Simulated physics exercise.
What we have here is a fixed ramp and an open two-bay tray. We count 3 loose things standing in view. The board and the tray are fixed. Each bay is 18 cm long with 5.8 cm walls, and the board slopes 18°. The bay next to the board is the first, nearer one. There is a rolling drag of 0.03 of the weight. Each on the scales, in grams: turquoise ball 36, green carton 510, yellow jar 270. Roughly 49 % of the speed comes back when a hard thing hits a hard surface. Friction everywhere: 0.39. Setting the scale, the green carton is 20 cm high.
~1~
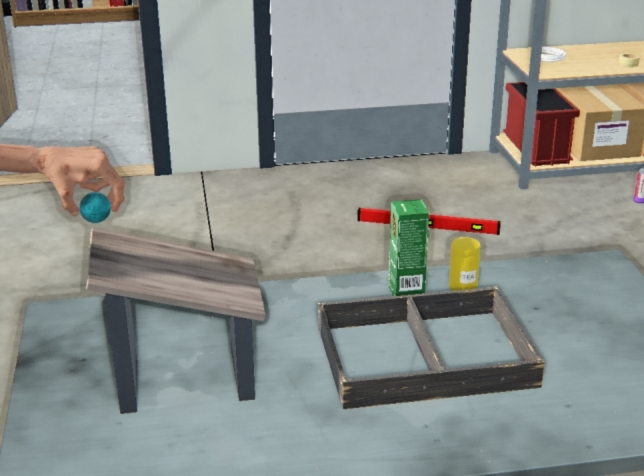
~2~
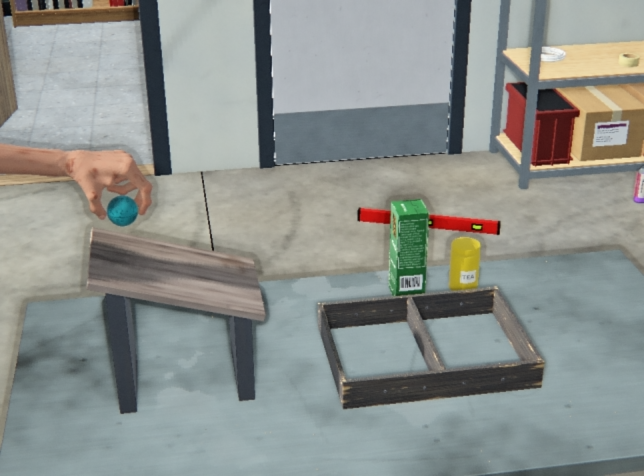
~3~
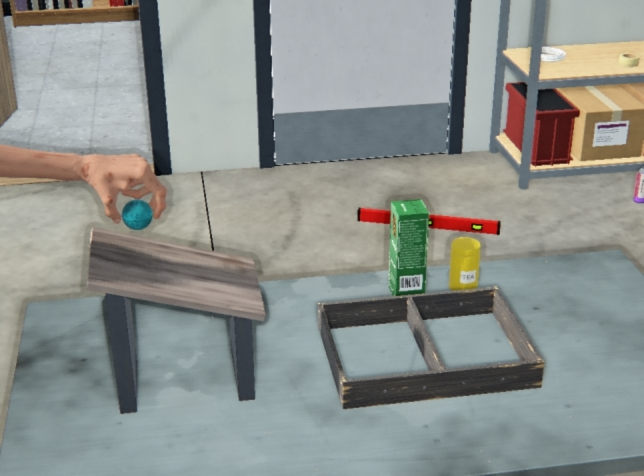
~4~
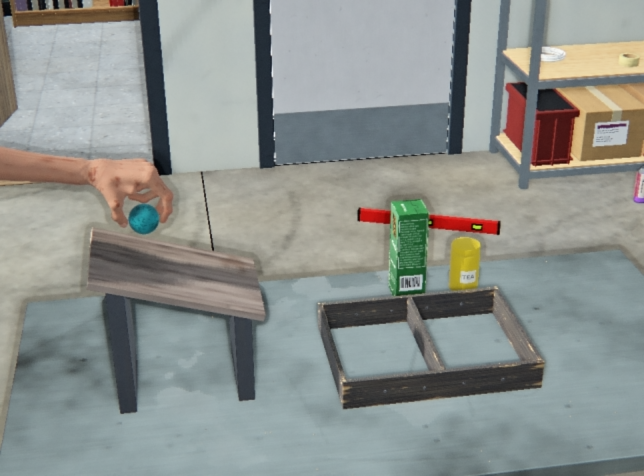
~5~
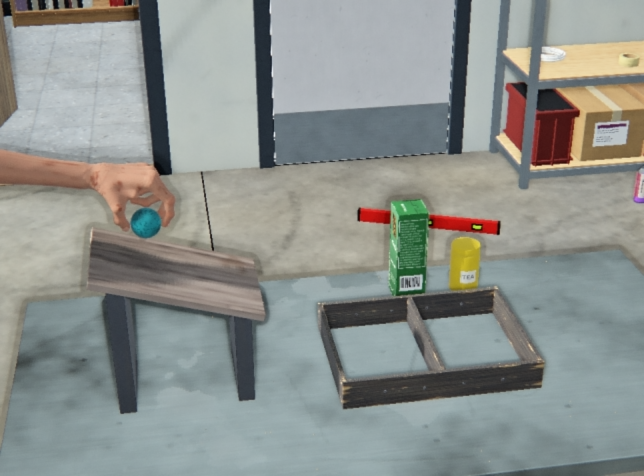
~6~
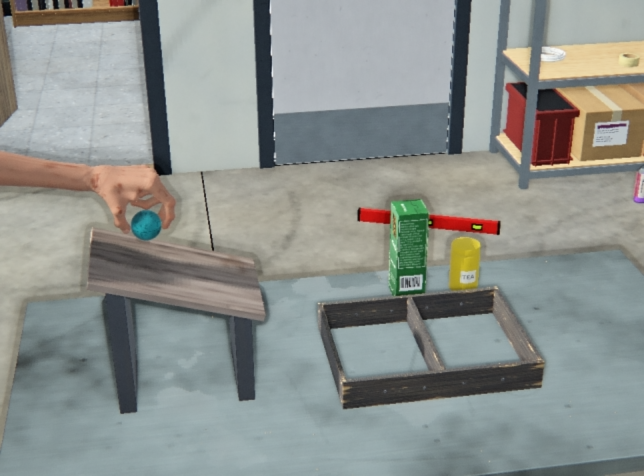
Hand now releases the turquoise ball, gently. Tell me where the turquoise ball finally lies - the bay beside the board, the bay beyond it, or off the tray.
The turquoise ball lies in the bay beside the board.
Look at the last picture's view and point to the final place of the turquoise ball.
About (359, 352).
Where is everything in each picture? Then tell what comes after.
In the first frame, 9 cm from its drop point; turquoise ball (95, 208); green carton (408, 251).
In the second frame, 5 cm from its drop point; turquoise ball (122, 211); green carton (408, 251).
In the third frame, 2 cm from its drop point; turquoise ball (137, 215); green carton (408, 251).
In the fourth frame, 1 cm from its drop point; turquoise ball (144, 219); green carton (408, 251).
The fifth frame shows poised above the slant; turquoise ball (146, 223); green carton (408, 251).
The sixth frame shows poised above the slant; turquoise ball (146, 225); green carton (408, 251).
Then, 0.50 s later than the last frame, turquoise ball near (238, 268).
Then, 0.80 s later than the last frame, turquoise ball near (376, 310).
When it is over, it is in the nearer bay; the bystanders within 4 cm of the start. End places, in pixels of the last picture, turquoise ball near (359, 352).
